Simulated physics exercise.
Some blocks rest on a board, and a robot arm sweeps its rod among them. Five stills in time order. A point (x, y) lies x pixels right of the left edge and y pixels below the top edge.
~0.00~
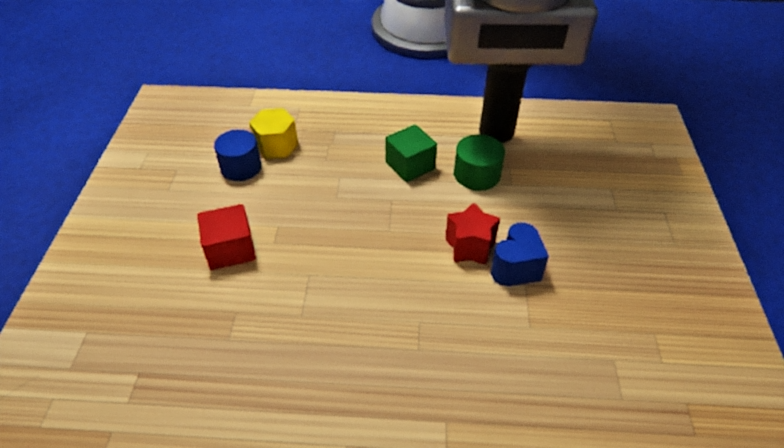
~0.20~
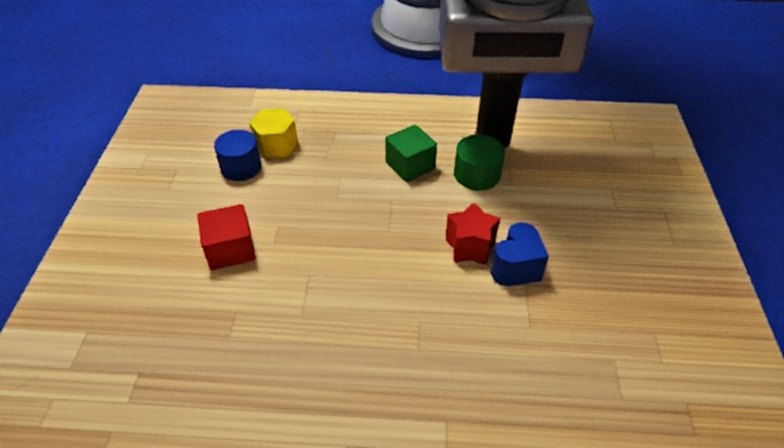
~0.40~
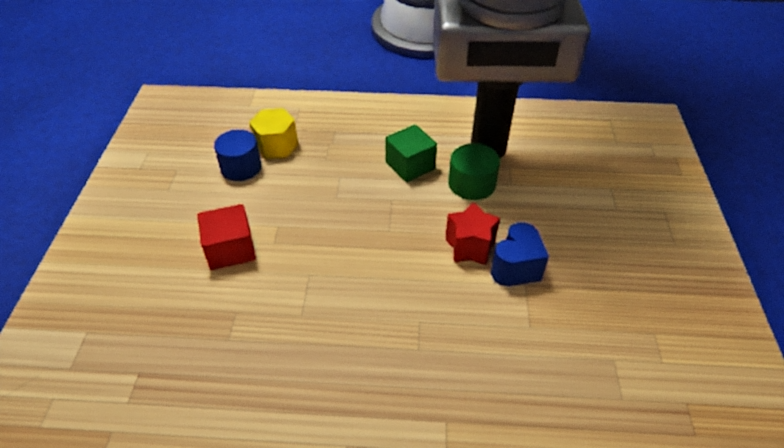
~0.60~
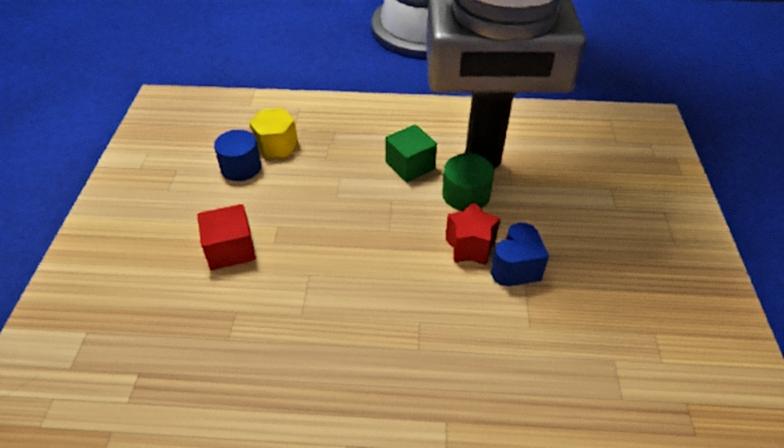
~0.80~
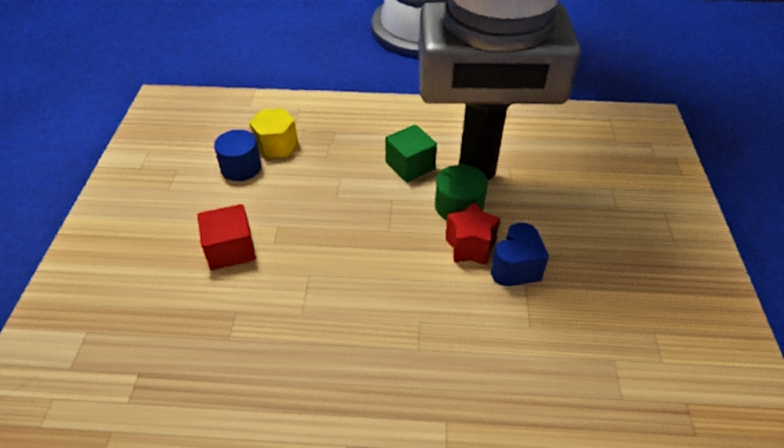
A robot arm moved its black rod toward the viewer and slightly left, pushing the green round block across the wooden board until it sat right by the red star, while the other blocks stayed still.
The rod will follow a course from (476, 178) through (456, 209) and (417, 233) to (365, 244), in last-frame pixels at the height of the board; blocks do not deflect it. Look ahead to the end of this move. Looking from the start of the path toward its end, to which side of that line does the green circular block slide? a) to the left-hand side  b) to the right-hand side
a - to the left-hand side.
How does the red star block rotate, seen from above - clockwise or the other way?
Spin direction: Counter-clockwise.
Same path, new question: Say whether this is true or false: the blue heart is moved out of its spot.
That statement is not accurate.
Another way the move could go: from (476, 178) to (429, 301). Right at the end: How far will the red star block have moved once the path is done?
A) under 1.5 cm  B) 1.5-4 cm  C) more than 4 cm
Letter C.
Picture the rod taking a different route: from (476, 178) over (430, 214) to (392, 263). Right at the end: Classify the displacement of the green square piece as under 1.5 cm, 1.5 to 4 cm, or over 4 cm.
Final distance: Less than 1.5 cm.
The first path, step by step. One third of the way, rod at (456, 201); green circular block at (439, 216); red star block at (474, 251), turned 30° anticlockwise.
Two thirds of the way, rod at (416, 225); green circular block at (414, 246); red star block at (474, 257), turned 50° anticlockwise.
At the end, rod at (365, 235); green square piece still; green circular block at (409, 251); red star block at (474, 257), turned 50° anticlockwise; blue heart still.
